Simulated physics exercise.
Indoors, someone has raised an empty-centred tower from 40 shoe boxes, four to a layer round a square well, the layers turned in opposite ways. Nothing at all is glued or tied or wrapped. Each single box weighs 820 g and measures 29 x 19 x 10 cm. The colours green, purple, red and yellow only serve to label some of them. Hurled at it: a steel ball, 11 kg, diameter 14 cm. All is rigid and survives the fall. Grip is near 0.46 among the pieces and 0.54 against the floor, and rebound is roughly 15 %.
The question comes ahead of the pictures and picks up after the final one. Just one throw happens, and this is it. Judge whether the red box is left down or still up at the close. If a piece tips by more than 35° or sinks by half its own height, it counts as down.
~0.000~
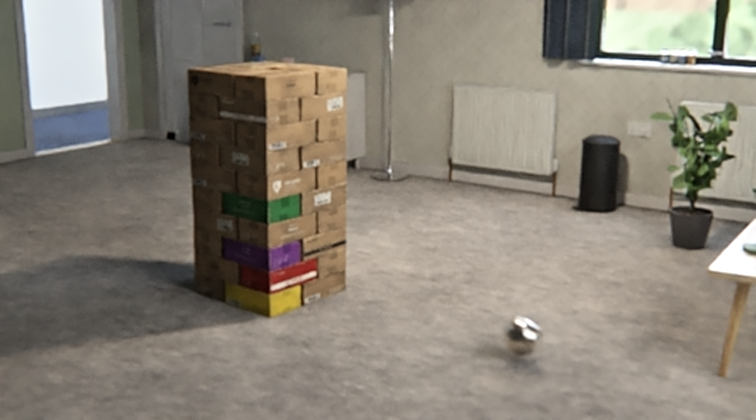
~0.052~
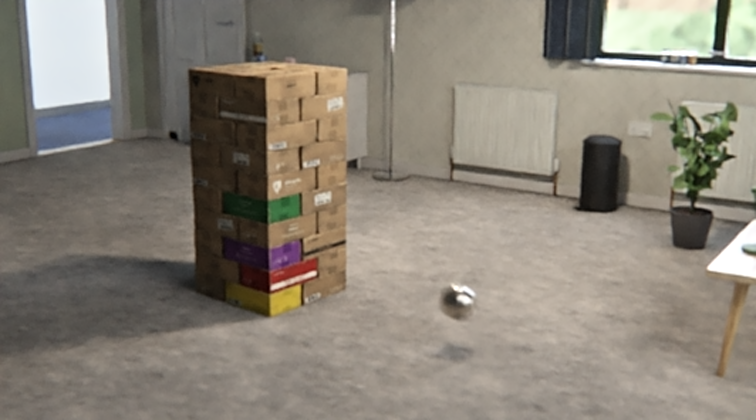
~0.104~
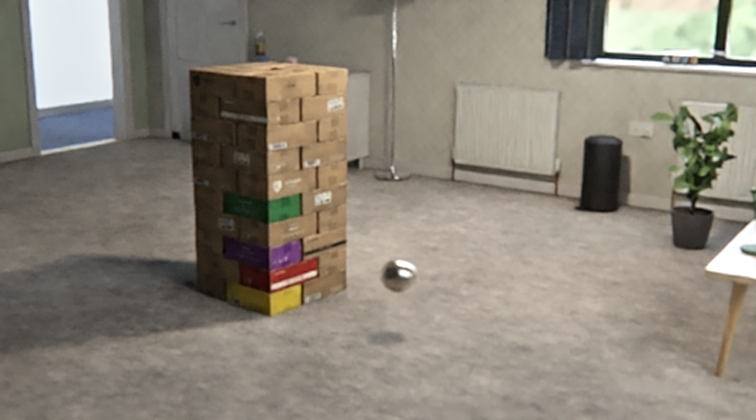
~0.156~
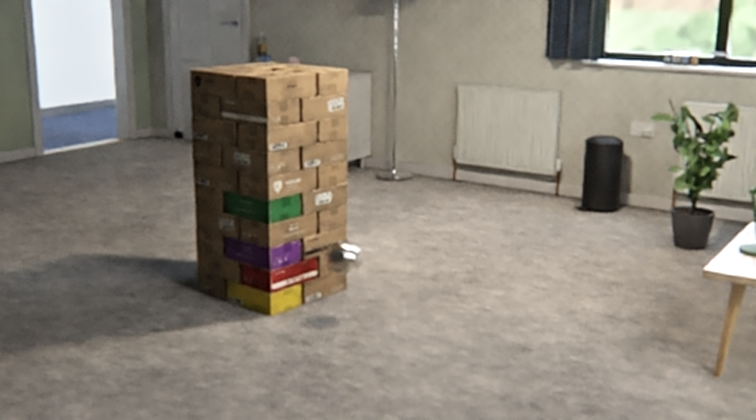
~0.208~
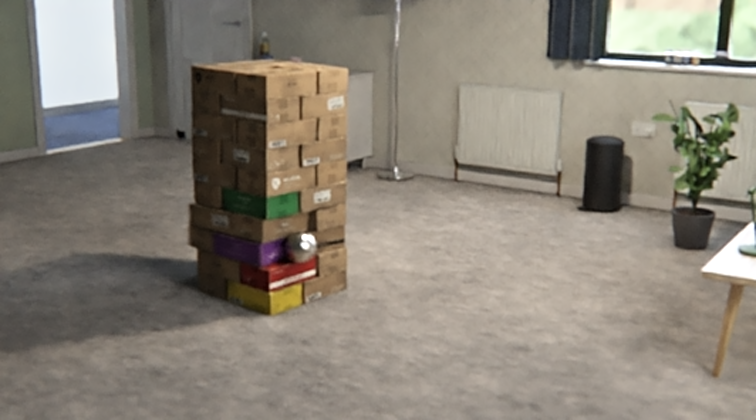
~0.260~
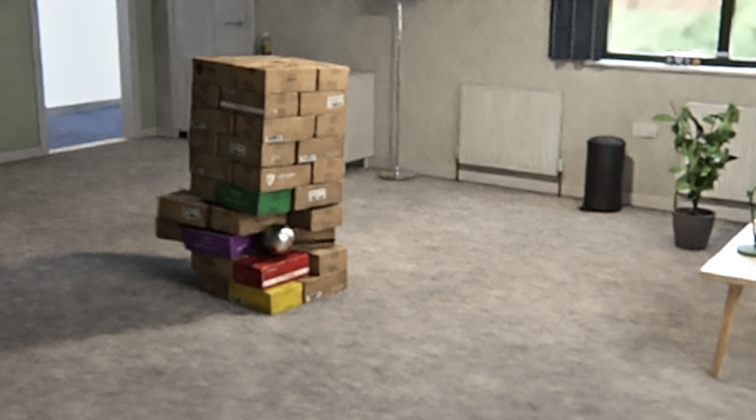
At the close the red box is still up.
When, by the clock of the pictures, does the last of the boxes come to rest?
Around 2.5 s.
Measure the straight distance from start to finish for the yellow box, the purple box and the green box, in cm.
Distances in cm - yellow: 0; purple: 170; green: 75.
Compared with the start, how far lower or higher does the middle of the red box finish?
Net change: Some 0 cm lower.
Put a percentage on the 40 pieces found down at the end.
About 75 per cent.
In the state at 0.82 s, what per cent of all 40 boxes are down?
80 percent by then.
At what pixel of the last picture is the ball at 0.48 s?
Near (206, 231).
By 0.48 s, ball still moving; 9 of the 40 boxes down; red box tilted 12°; green box tilted 30°, 13 cm lower.
By 0.82 s, ball still moving; 31 of the 40 boxes down; red box moved 9 cm; green box tilted 44°, 23 cm lower.
By 1.34 s, ball still moving; 30 of the 40 boxes down; red box moved 9 cm; green box tilted 36°, 33 cm lower.
When it is over (2.6 s), ball rolling away; 30 of the 40 boxes down; red box moved 9 cm; green box tilted 29°, 35 cm lower; purple box 20 cm lower. In pixels of the last frame, middles, red box near (264, 267), green box near (143, 261).
